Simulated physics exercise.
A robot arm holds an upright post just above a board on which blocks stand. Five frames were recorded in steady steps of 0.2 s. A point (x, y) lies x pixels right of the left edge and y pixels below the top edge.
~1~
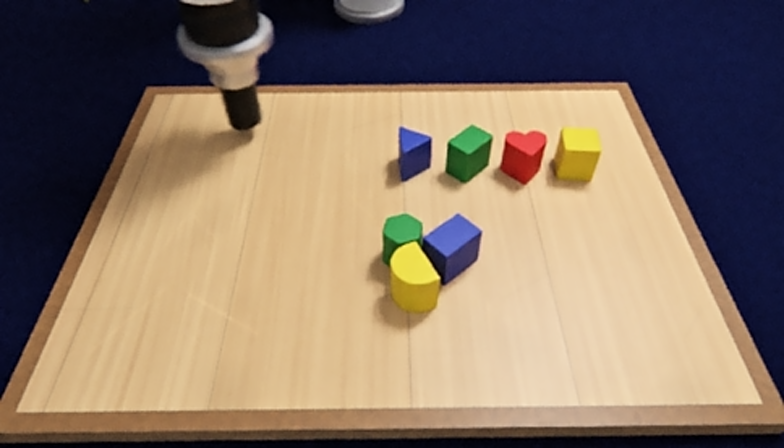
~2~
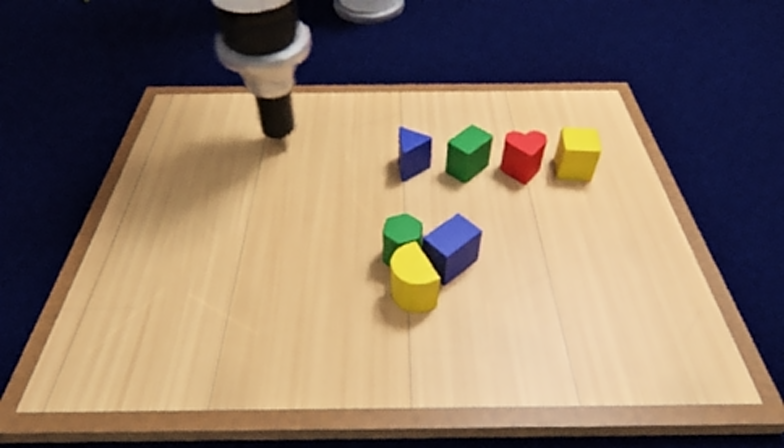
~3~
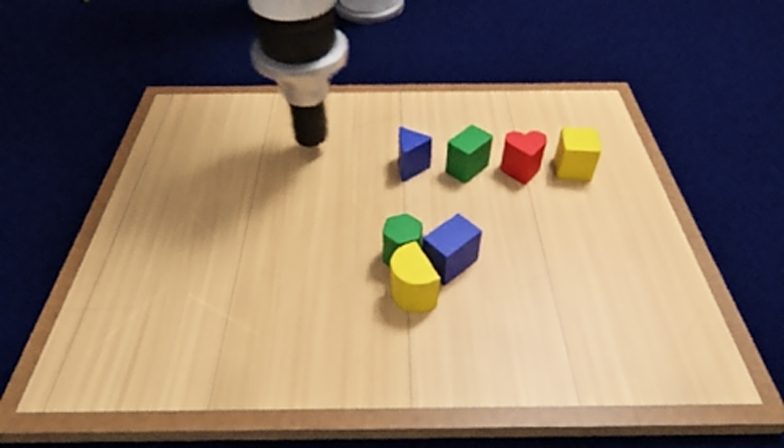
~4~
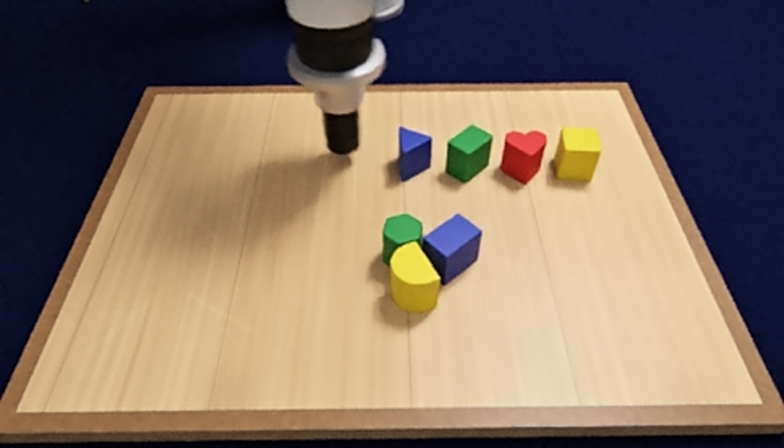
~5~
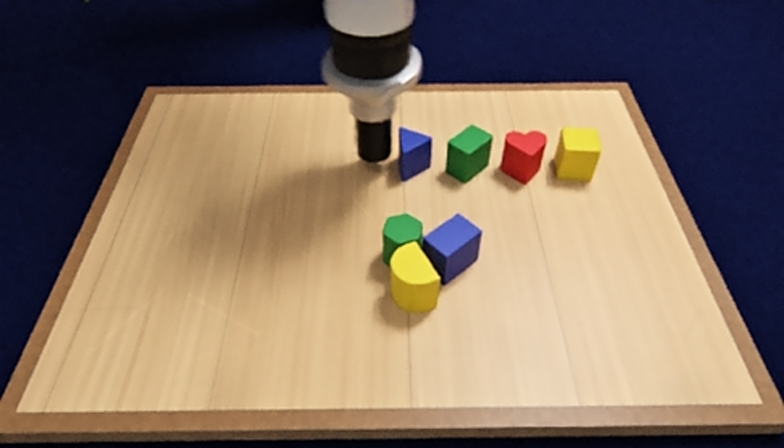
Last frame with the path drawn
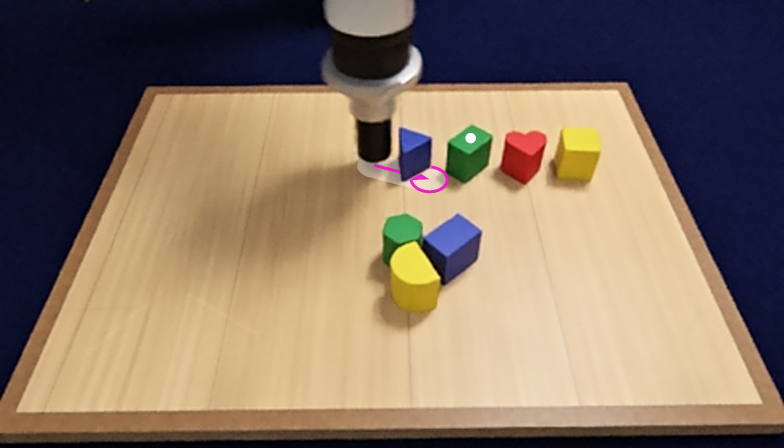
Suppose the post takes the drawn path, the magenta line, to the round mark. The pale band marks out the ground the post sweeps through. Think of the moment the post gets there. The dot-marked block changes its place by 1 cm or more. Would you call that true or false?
The statement is correct.
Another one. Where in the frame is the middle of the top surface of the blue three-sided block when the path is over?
Near (457, 139).
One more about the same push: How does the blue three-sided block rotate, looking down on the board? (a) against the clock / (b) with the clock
The answer is a.
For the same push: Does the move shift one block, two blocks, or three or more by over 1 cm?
It shifts two blocks.
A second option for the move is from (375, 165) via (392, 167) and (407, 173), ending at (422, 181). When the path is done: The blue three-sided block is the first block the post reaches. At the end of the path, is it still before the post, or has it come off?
Prediction: Still leading.
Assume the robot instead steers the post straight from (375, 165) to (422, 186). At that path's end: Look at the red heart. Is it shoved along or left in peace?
That block stands still.
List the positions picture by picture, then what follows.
Tip of the post (246, 121), middles of tops, blue three-sided block (412, 138), green rectangle (471, 138), in the first frame.
Post (279, 129), nothing pushed, in the second frame.
Post (311, 137), nothing pushed, in the third frame.
Post (343, 145), nothing pushed, in the fourth frame.
Post (375, 152), blue three-sided block (412, 138), green rectangle (471, 138), in the fifth frame.
The line goes from (375, 165) to (429, 179); the dot is on the green rectangle.
On the path given first. Halfway along, post (403, 159); blue three-sided block (434, 141), turned 15° anticlockwise.
At the end, post (430, 166); blue three-sided block (457, 139), turned 30° anticlockwise; green rectangle (485, 141), turned 20° anticlockwise.
